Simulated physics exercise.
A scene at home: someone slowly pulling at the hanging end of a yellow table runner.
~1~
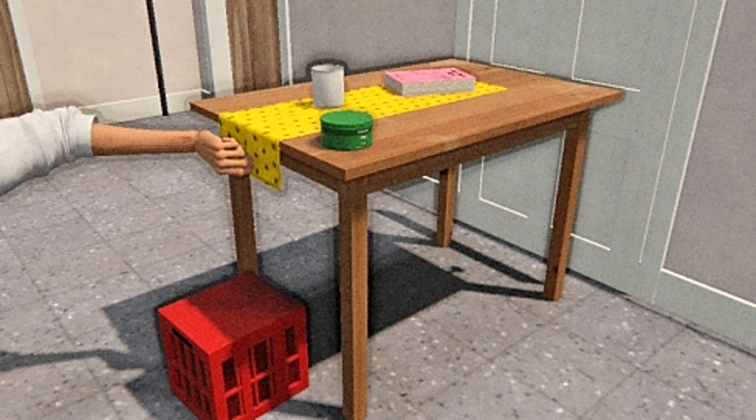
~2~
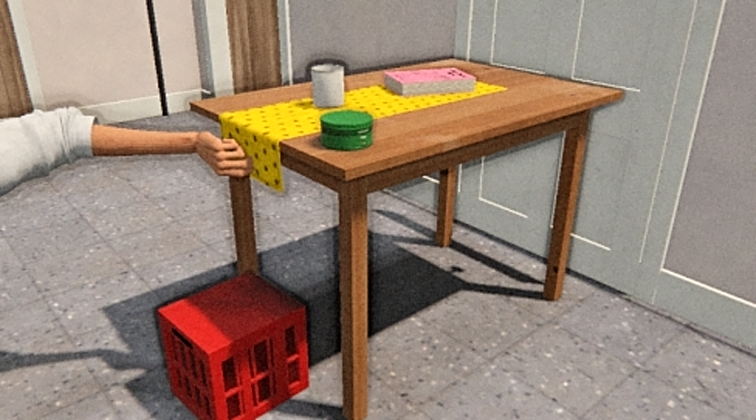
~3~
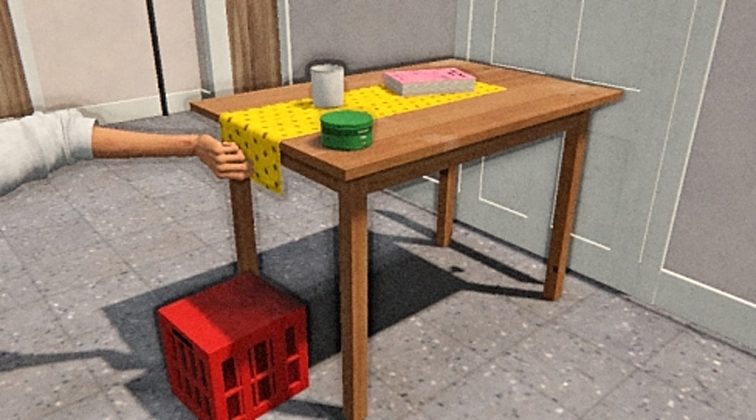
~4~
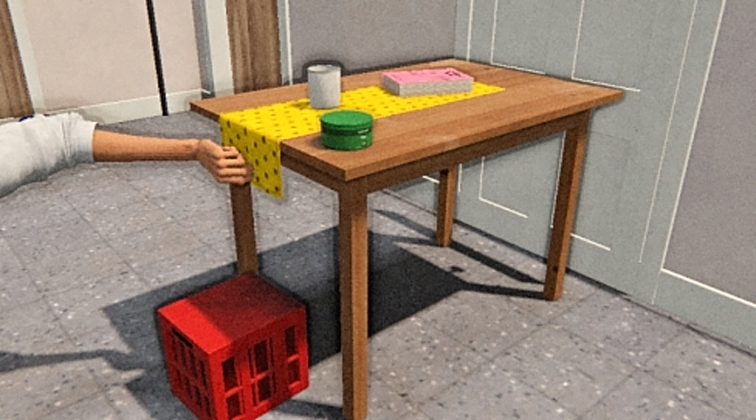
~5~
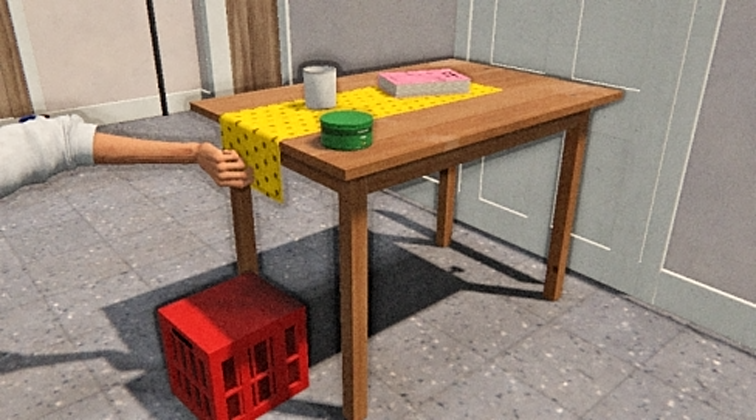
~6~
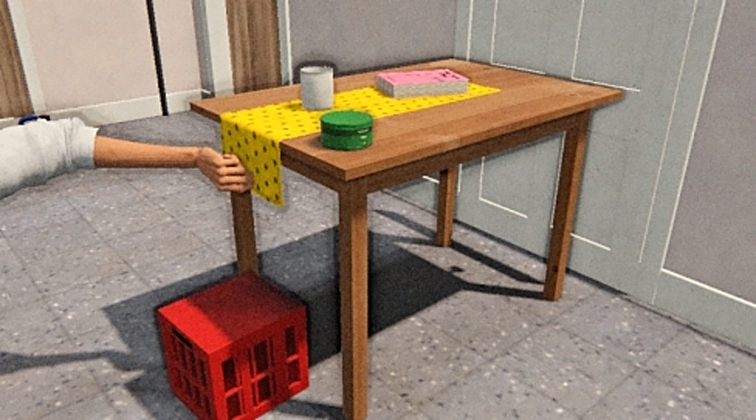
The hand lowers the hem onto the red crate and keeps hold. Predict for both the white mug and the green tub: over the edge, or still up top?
Prediction: The white mug goes over the edge; the green tub is still up top.
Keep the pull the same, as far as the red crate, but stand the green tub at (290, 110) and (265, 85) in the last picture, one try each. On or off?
Okay, at the first spot it ends up off the top, while at the second it never leaves the top.
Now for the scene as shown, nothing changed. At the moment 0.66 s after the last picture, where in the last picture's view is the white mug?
By that time: (286, 94).
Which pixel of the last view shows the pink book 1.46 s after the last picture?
Centre at that time: Approx. (369, 94).
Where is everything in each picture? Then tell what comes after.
The first picture shows table runner end (282, 193); white mug (327, 68); green tub (347, 117); pink book (430, 75); top of the crate (226, 326).
The second picture shows table runner end (283, 193), far hem (507, 89); green tub (347, 117); green tub stands beside the cloth.
The third picture shows table runner end (282, 196); white mug (327, 68).
The fourth picture shows table runner end (283, 199), far hem (505, 90); green tub (347, 117).
The fifth picture shows table runner end (284, 204); white mug (320, 69).
The sixth picture shows table runner end (283, 208), far hem (501, 91); white mug (317, 69); green tub (347, 117); top of the crate (226, 326).
Then, 0.66 s after the last picture, hem going down; mug carried along near (286, 94); tub unmoved.
Then, 1.46 s after the last picture, hem going down; mug carried along near (246, 101); tub unmoved.
At rest, hem on the crate; mug down below near (185, 284); tub unmoved. The white mug goes over the edge and the green tub keeps clear of the edge.
